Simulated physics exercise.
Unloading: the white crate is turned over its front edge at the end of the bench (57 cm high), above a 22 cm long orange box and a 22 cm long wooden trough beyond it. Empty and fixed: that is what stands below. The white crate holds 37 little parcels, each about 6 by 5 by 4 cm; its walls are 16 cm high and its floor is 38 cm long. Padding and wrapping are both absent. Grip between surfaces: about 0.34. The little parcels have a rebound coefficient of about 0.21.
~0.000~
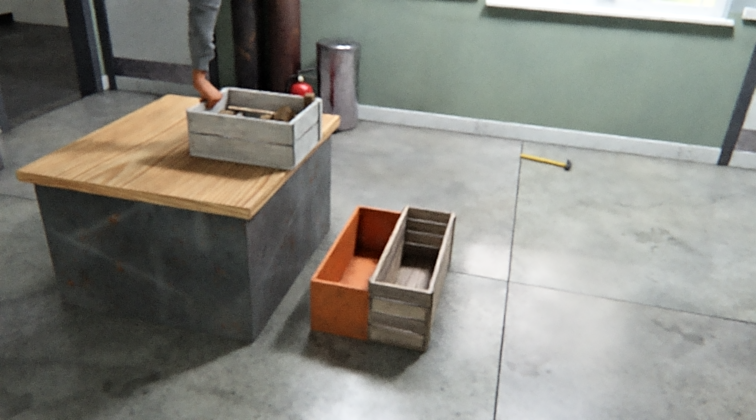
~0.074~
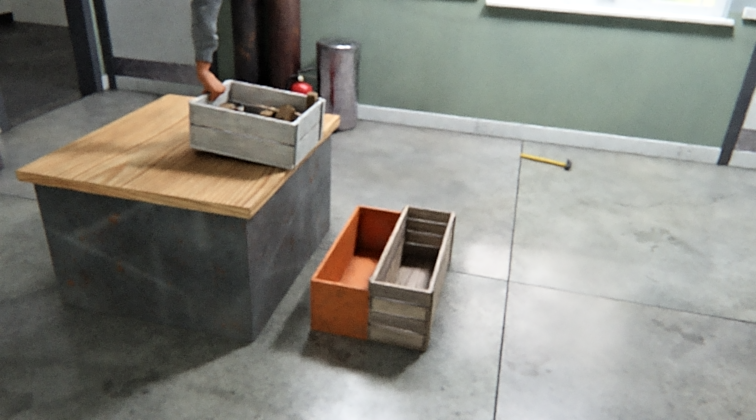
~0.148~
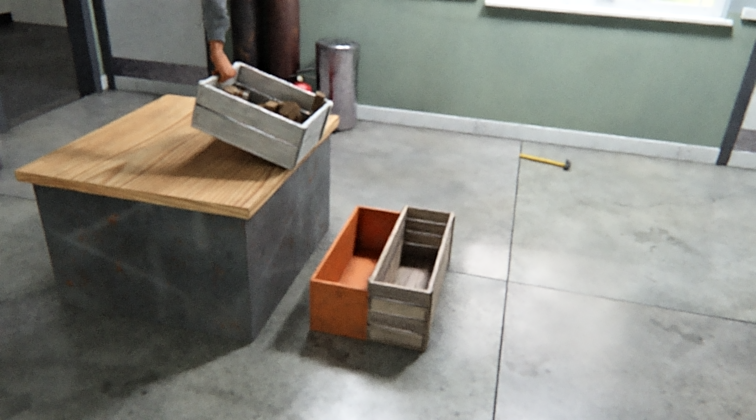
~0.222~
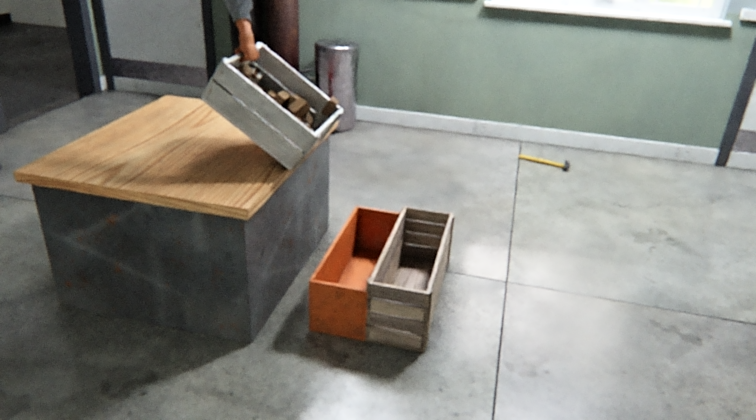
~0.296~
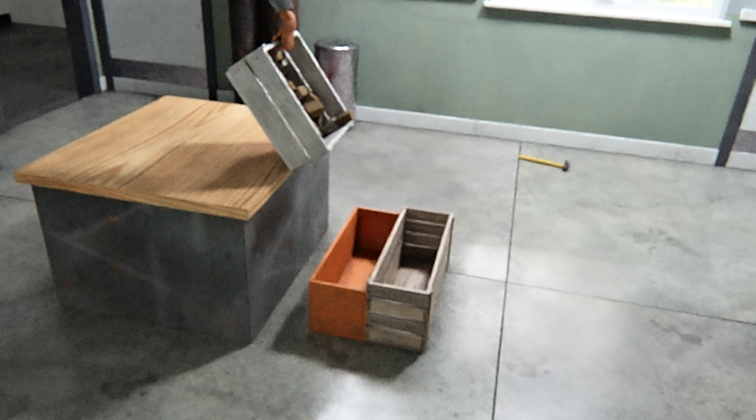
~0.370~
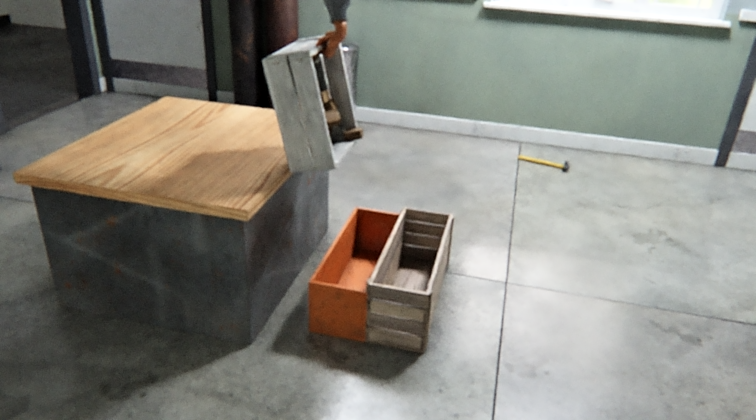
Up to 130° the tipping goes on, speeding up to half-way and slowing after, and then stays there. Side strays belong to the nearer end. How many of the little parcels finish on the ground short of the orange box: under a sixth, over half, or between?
Under a sixth of the little parcels end on the ground short of the orange box.
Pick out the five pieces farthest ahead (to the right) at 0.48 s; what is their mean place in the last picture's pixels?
Their mean place is near (358, 97).
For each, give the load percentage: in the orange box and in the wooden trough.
About 45 and 25 per cent.
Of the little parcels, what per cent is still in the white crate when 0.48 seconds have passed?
Around 100 per cent of the load.
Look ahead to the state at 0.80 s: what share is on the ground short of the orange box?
Share: About 0 %.
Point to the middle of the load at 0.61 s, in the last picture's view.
You'd find the load's middle at roughly (380, 171).
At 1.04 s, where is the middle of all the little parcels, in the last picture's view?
Somewhere near (396, 290) in pixels.
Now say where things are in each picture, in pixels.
In the first picture (each is followed by its nearest rim corner in this view), white crate, (288, 124); orange box, (366, 289); 0° from level; none out.
White crate, (292, 124); 5° from level, in the second picture.
White crate, (301, 126); 17° from level, in the third picture.
White crate, (314, 134); 34° from level, in the fourth picture.
White crate, (327, 147); 55° from level, in the fifth picture.
White crate, (335, 164); orange box, (364, 291); 77° from level; none out, in the sixth picture.
After 0.48 s, tilt 106°; 37 still in the white crate.
After 0.61 s, tilt 128°; 8 still in the white crate and 29 in the air.
After 0.80 s, tilt 130°; 10 in the orange box, 10 in the wooden trough, 4 on the ground beyond the wooden trough and 13 in the air.
Final count (at 1.04 s), 17 in the orange box, 10 in the wooden trough and 10 on the ground beyond the wooden trough. Asked share, 0 of 37, 0 per cent.
